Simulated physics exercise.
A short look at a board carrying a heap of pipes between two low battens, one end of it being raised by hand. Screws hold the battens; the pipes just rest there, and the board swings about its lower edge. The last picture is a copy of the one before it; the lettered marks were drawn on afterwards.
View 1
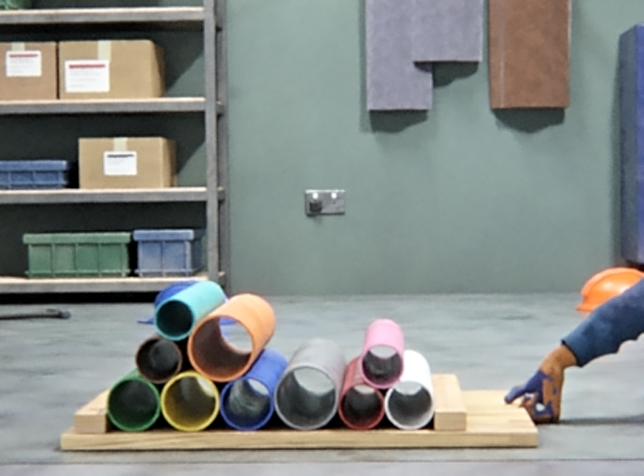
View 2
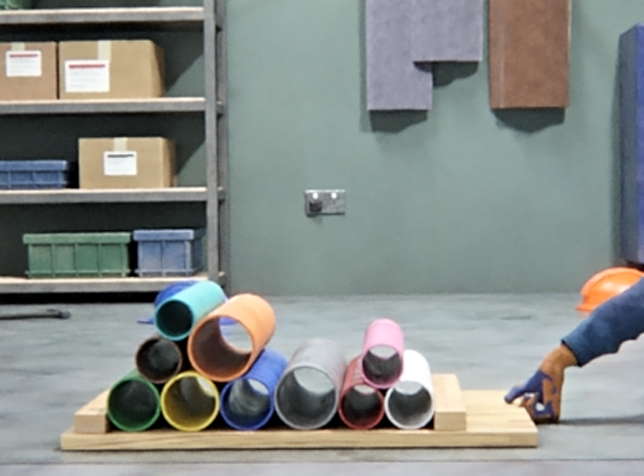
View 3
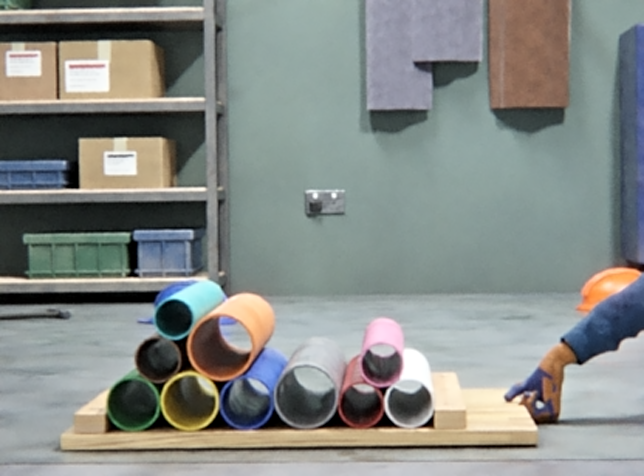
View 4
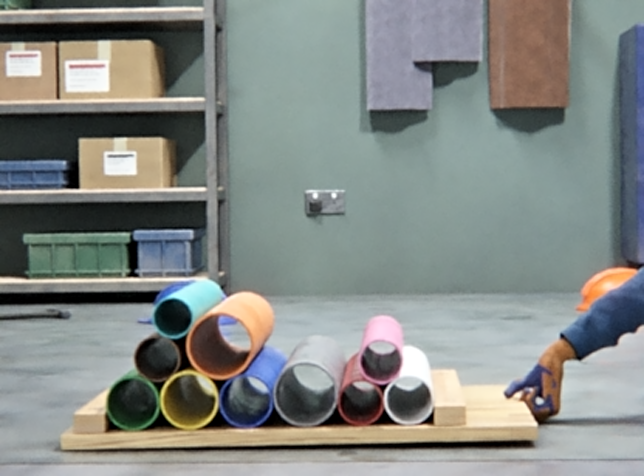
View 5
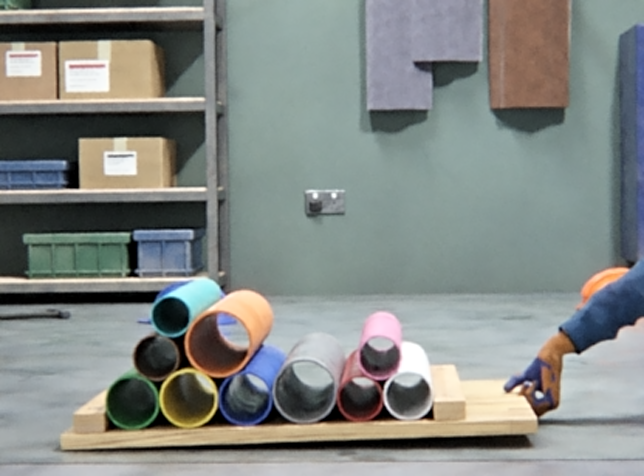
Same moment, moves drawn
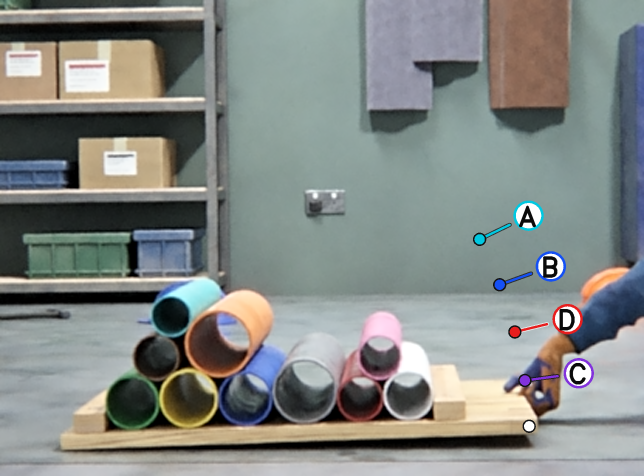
A gloved hand gripped the right end of a wooden board holding a small heap of colourful pipes between two battens and raised that end very slightly, while the pipes stayed in place on it.
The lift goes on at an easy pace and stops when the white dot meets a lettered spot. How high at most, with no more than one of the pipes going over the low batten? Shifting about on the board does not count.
The answer is mark A.
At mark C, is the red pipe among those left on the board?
Yes, with C.
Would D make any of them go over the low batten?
No, at D.
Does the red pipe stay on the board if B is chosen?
Yes.
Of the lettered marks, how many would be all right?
The number is four.
On the marked copy, A at (480, 239); B at (500, 285); C at (525, 380); D at (515, 332); the white dot at (529, 426).
Taking A. A third of the way, board at 16°.
Two thirds of the way, board at 25°.
When it is over, board at 25°, one over the low batten (turquoise).
As for the rest, B none over the low batten; C none over the low batten; D none over the low batten.
